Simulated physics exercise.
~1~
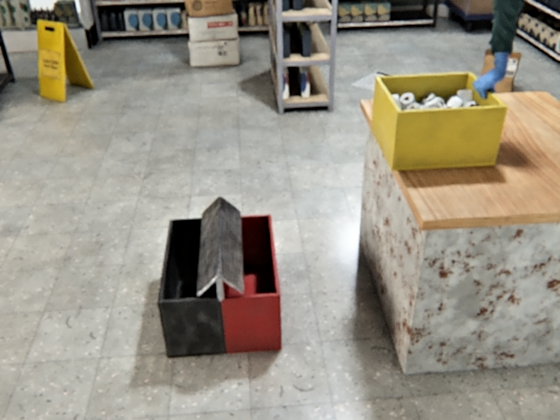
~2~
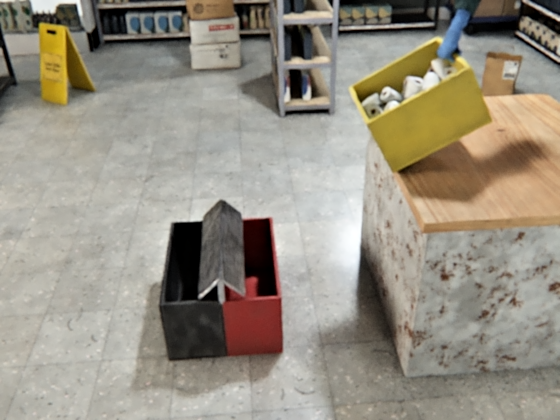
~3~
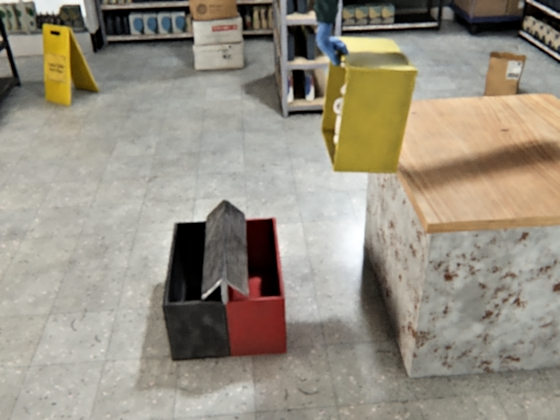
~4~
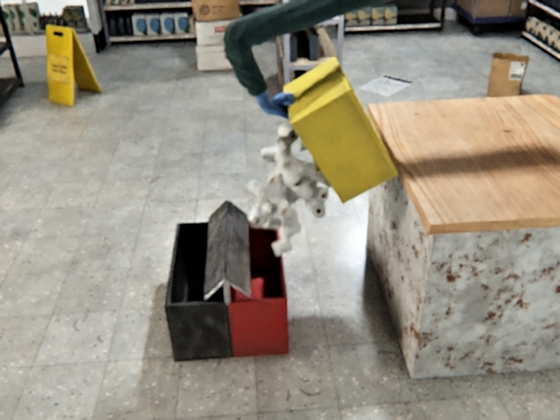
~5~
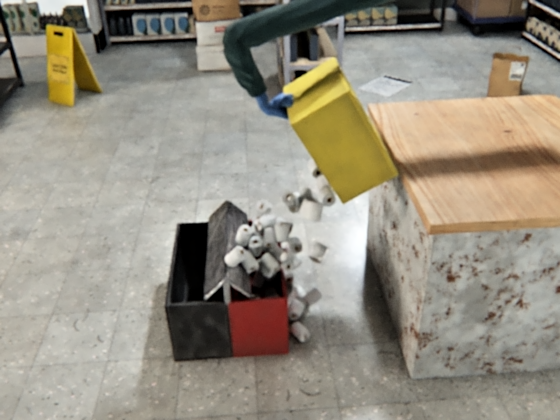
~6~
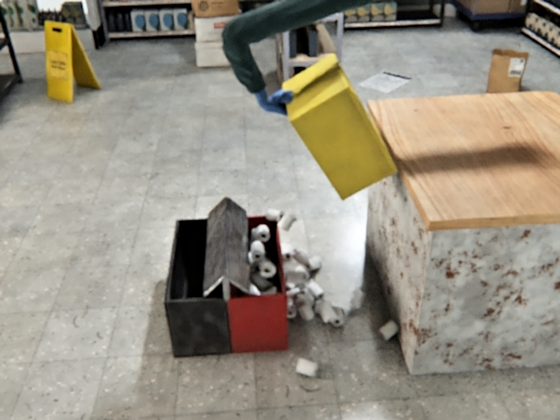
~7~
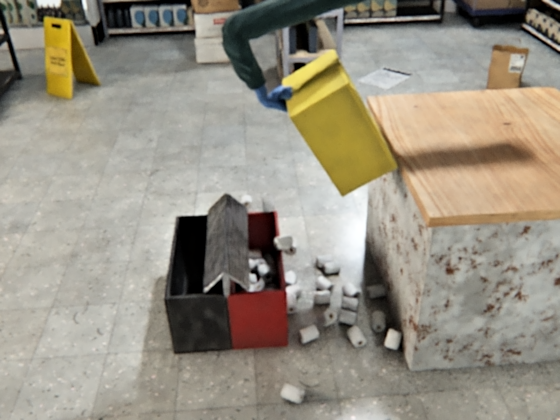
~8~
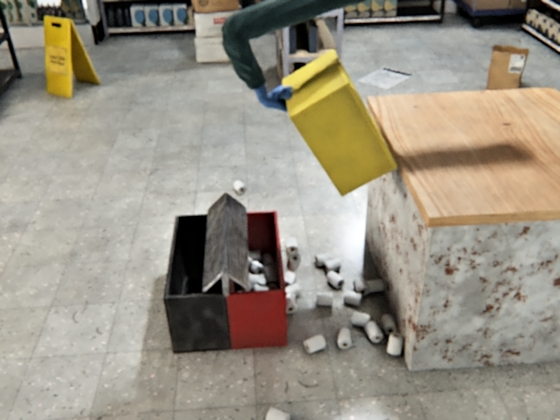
White paper rolls tumbling from a tipped yellow crate into a red tub, many scattering on the floor beside it.
